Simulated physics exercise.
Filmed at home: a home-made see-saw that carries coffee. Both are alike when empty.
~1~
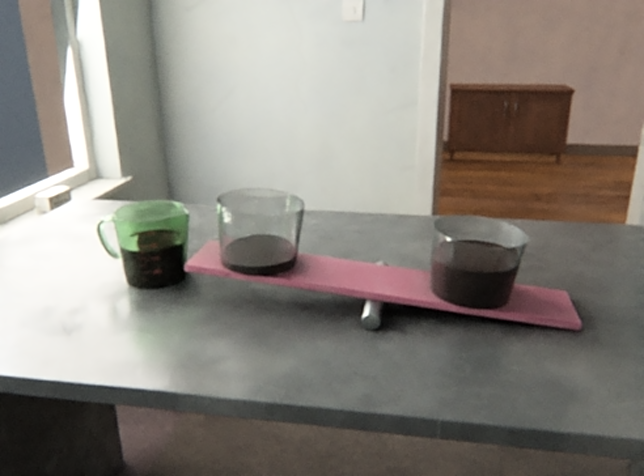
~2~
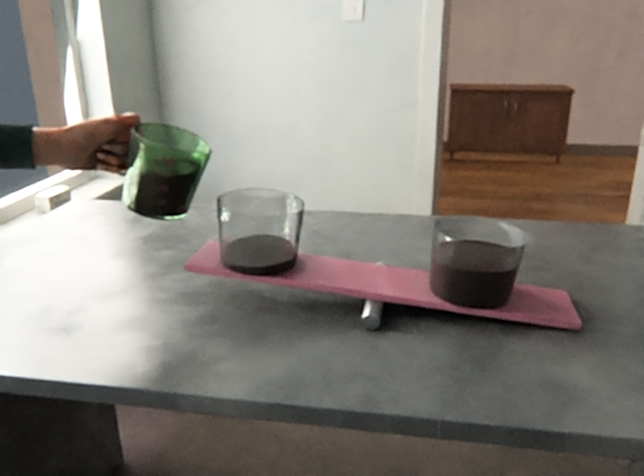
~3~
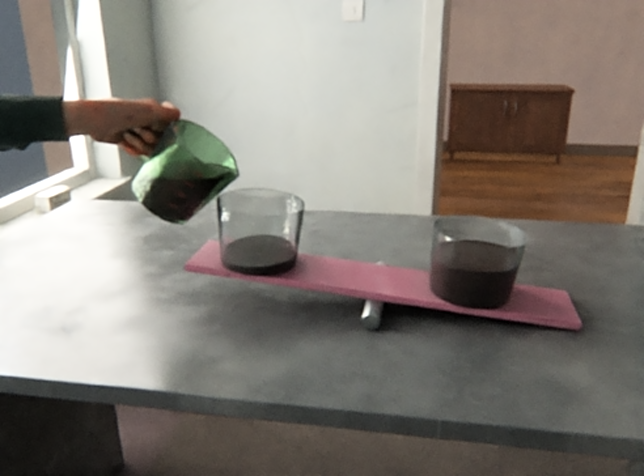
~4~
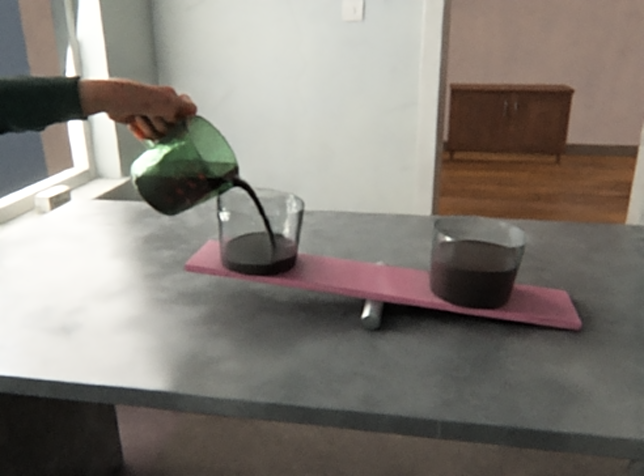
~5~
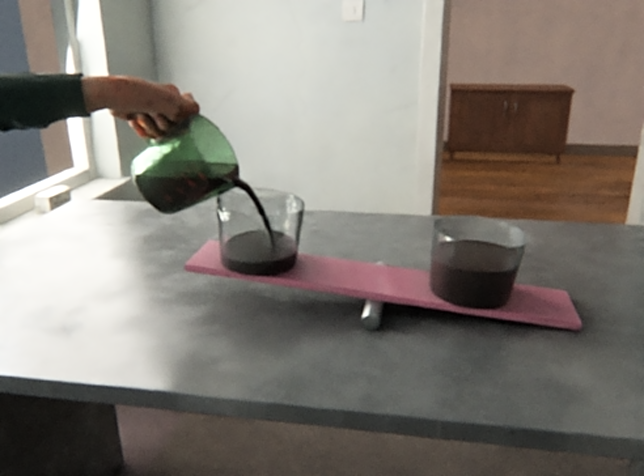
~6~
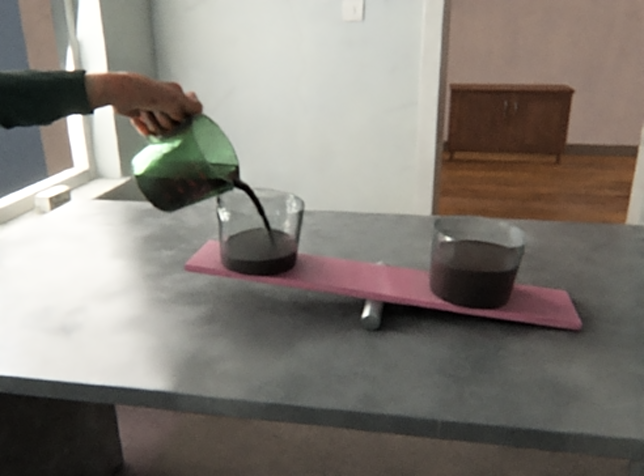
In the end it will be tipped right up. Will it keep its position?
It's going to go over, I'd say.
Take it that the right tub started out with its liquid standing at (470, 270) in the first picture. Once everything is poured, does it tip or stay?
My guess is that it tilts the other way.
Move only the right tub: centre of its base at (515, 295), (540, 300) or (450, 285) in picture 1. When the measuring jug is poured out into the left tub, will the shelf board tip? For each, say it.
Try one it won't budge, try two it won't budge, try three it topples over.
Soon after, the left tub is about a third full; the shelf board leans as before.
Later, the left tub is about half full; the shelf board has swung over, and that end is down.
In the end, the left tub is about half full; the shelf board has swung over, and that end is down.
